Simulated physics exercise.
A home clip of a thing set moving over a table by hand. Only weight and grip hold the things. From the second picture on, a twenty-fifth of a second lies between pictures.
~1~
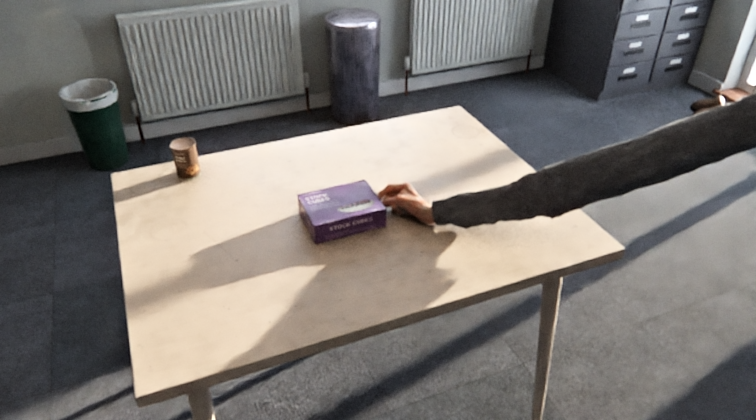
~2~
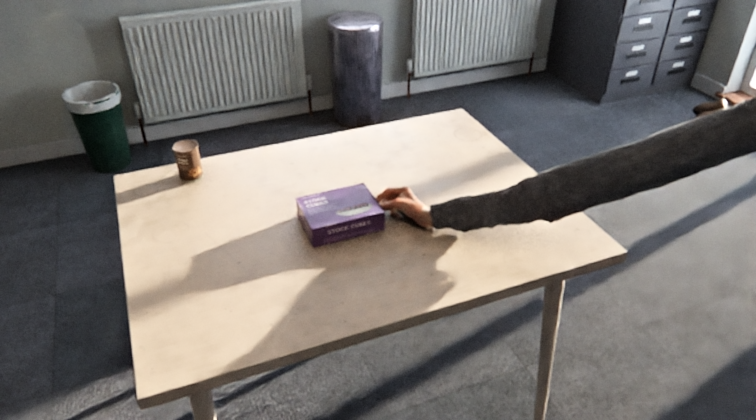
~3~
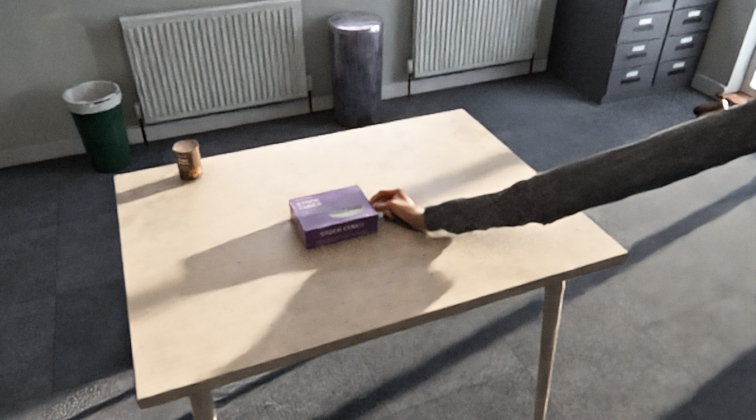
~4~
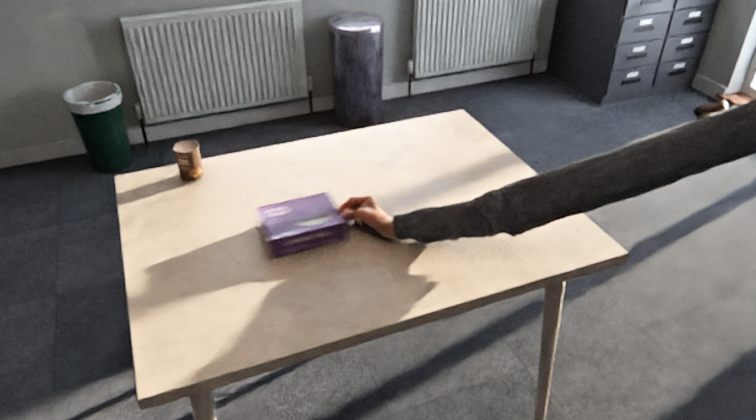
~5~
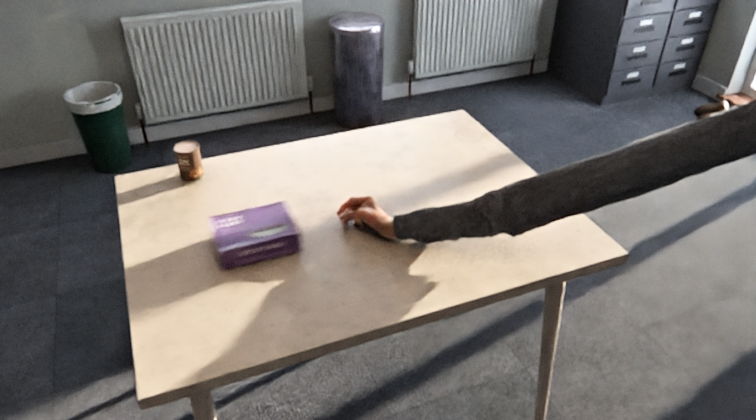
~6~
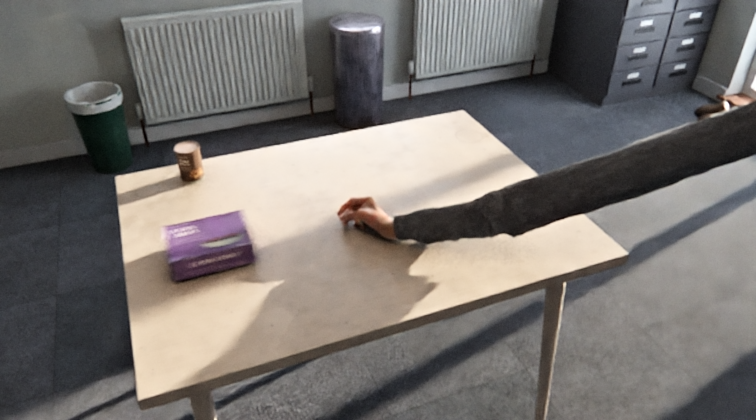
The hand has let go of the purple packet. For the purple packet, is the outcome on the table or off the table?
The purple packet drops to the floor.
Then, 0.20 s on from there, purple packet now off the table.
Then, 0.40 s on from there, things are still on the move.
Then, 0.60 s on from there, as before.
In the end, off the table, purple packet.
